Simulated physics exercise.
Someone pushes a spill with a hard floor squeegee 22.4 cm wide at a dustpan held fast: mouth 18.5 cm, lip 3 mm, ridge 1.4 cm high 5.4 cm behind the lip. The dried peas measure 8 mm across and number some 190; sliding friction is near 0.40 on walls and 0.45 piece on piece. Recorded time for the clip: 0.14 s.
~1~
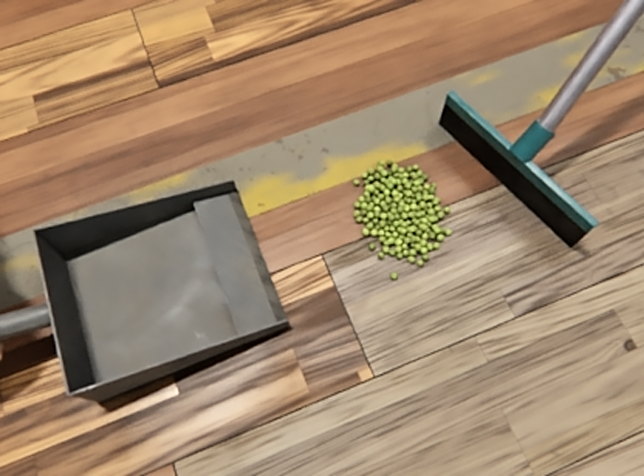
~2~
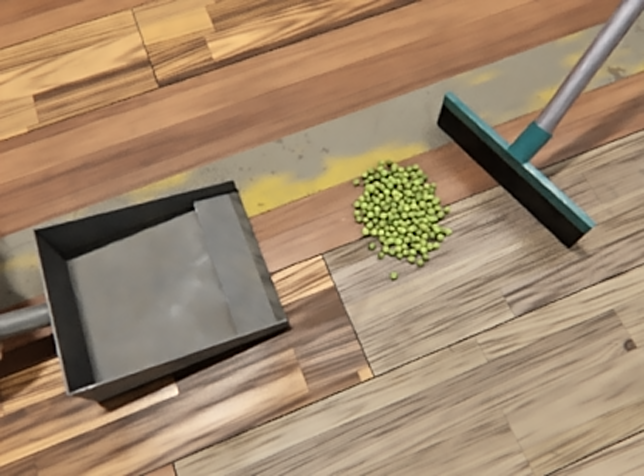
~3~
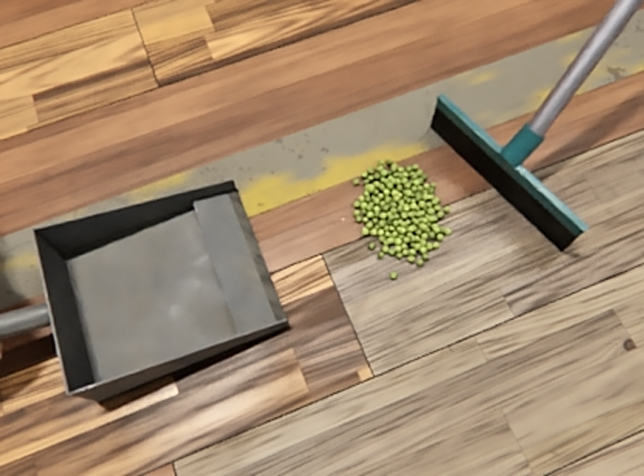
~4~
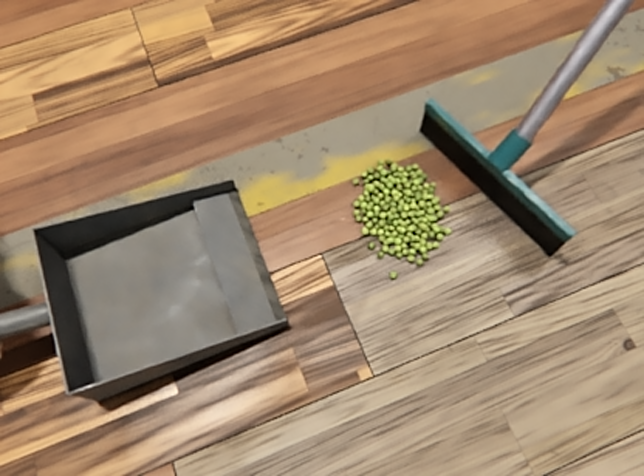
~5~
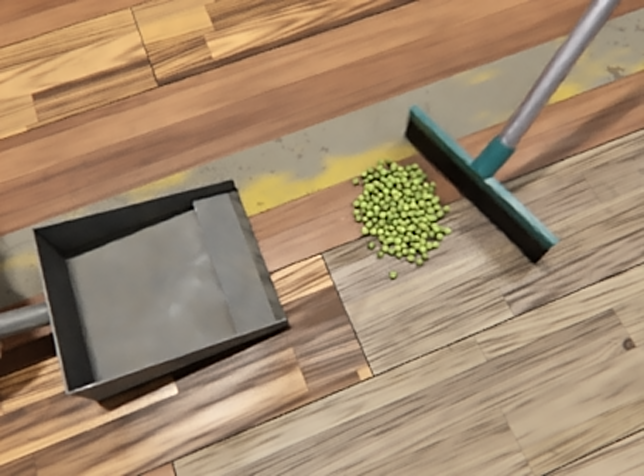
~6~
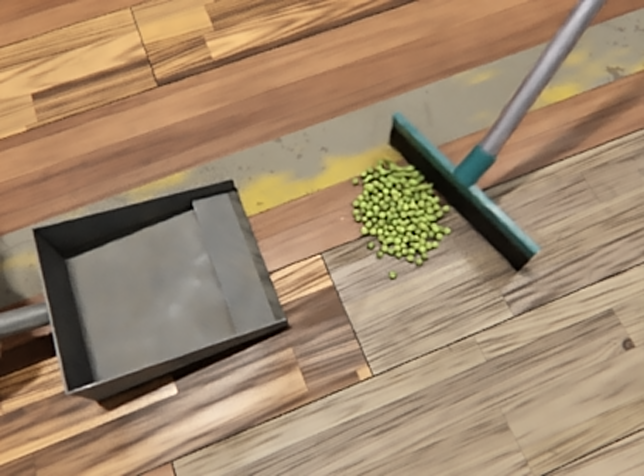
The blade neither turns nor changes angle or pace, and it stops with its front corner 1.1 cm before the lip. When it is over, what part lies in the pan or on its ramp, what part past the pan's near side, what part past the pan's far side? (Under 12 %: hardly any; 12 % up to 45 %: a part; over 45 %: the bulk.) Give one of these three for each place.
Pan: An intermediate share; near side: An intermediate share; far side: A minor share.
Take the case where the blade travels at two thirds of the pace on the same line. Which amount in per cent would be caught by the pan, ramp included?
Share: Close to 15 %.
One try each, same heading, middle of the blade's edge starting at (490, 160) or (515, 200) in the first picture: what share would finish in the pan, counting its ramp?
First try about 20 per cent, second about 25 per cent.
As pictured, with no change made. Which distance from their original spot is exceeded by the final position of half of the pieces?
Near 18 cm.
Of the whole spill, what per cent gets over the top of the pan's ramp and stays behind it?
Estimate: Near 5 per cent of all.
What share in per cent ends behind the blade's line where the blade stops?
About 0 per cent.
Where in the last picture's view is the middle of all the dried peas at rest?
Somewhere near (272, 288) in the last picture.
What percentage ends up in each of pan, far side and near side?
Pan 20, near side 30, far side 0.
Then, 0.12 s after the last picture, middle of the blade 14 cm from the lip; 0 % over the lip, far side 0 %, near side 10 %.
Then, 0.21 s after the last picture, middle of the blade 7 cm from the lip; 0 % over the lip, far side 0 %, near side 20 %.
Then, 0.43 s after the last picture, middle of the blade 4 cm from the lip; 25 % over the lip, far side 0 %, near side 30 %.
In the end, pan 20 %, near side 30 %, far side 0 %, in front of the lip or behind the blade 45 %.
